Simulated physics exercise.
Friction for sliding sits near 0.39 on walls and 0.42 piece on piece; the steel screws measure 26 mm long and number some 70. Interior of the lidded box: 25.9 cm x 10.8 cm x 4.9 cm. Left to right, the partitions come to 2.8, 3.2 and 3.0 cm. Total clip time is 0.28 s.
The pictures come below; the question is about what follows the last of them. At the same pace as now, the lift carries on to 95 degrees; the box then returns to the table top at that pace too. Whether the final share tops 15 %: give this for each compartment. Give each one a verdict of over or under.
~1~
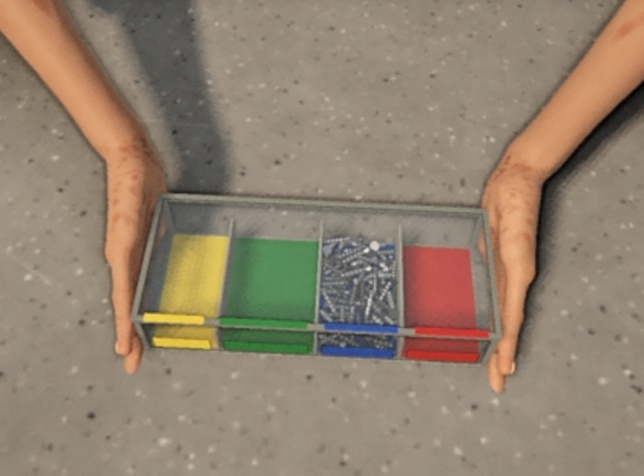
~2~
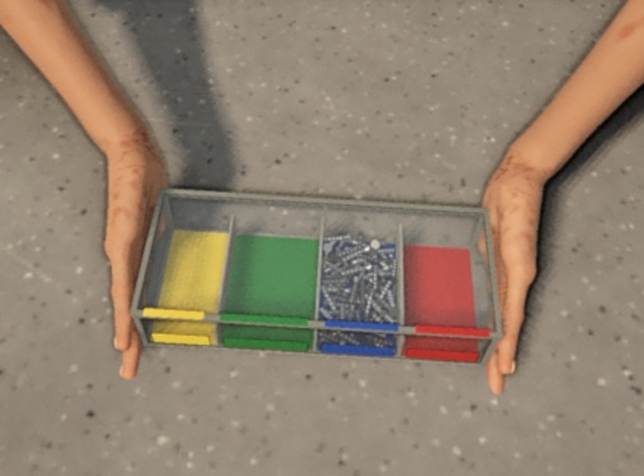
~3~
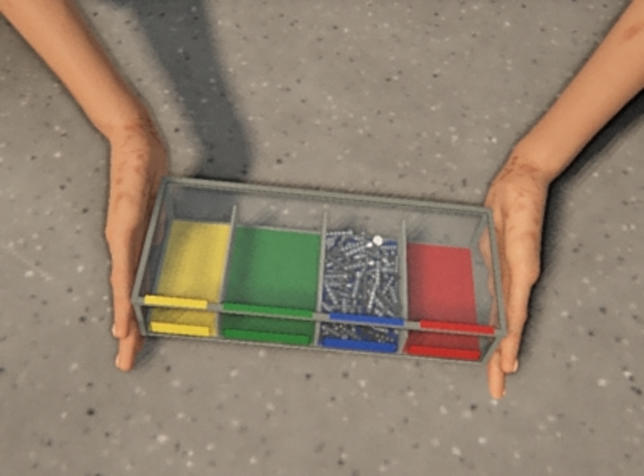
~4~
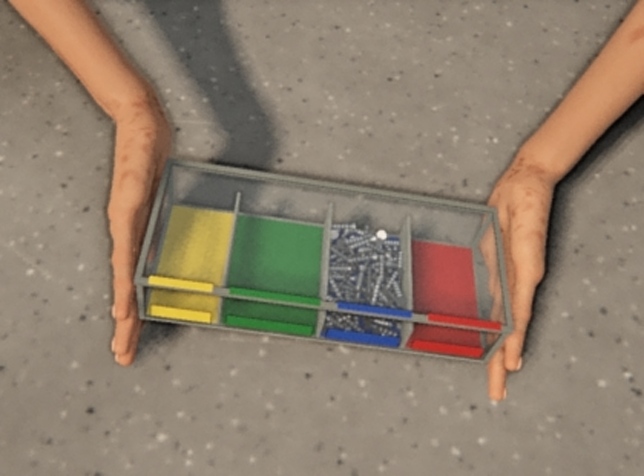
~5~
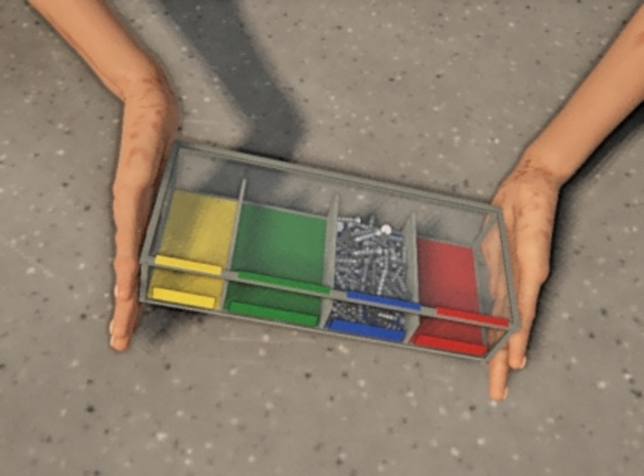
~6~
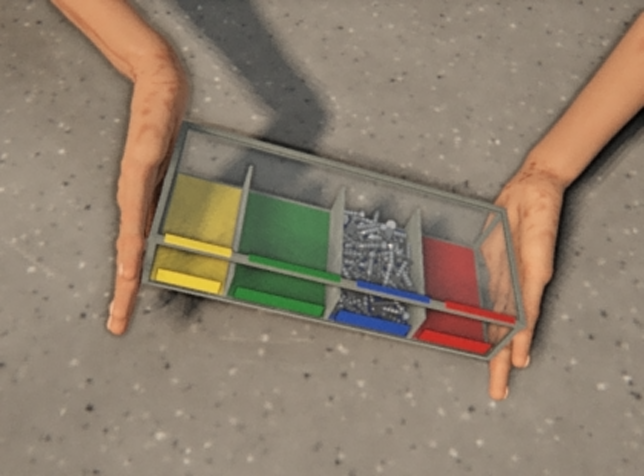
Red compartment - over; blue compartment - over; green compartment - under; yellow compartment - under.
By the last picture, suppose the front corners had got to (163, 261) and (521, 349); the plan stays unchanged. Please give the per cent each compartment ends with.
Red = 60 %, blue = 40 %, green = 0 %, yellow = 0 %.
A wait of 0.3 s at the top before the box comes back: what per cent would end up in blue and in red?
Then, in per cent: Blue 60; red 40.
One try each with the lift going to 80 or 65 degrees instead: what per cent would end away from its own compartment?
I'd expect close to 25 and then close to 10 per cent.
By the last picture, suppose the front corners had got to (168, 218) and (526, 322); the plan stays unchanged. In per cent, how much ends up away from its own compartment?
I'd put it at about 45 per cent.
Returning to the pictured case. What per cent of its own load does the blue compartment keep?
Around 60 percent stays put.
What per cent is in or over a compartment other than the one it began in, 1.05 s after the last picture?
At that instant it's around 25 per cent.
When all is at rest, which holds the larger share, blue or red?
Blue comes out ahead.
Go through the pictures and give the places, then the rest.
Box tilt 0 degrees, front corners at (138, 316) and (496, 334); blue 100 %, in the first frame.
Box tilt 1 degrees, front corners at (137, 311) and (496, 334), in the second frame.
Box tilt 4 degrees, front corners at (138, 298) and (501, 331), lowest corner right back, in the third frame.
Box tilt 9 degrees, front corners at (141, 279) and (507, 328), lowest corner right back, in the fourth frame.
Box tilt 13 degrees, front corners at (148, 258) and (514, 325), lowest corner right back, in the fifth frame.
Box tilt 17 degrees, front corners at (156, 236) and (520, 323), lowest corner right back; blue 100 %, in the sixth frame.
Then, 1.05 s after the last picture, tilt 95 degrees; red 25 %, blue 75 %.
Then, 1.75 s after the last picture, tilt 42 degrees; red 45 %, blue 55 %.
Then, 2.48 s after the last picture, tilt 0 degrees; red 45 %, blue 55 %.
In the end, red 45 %, blue 55 %, green 0 %, yellow 0 %.
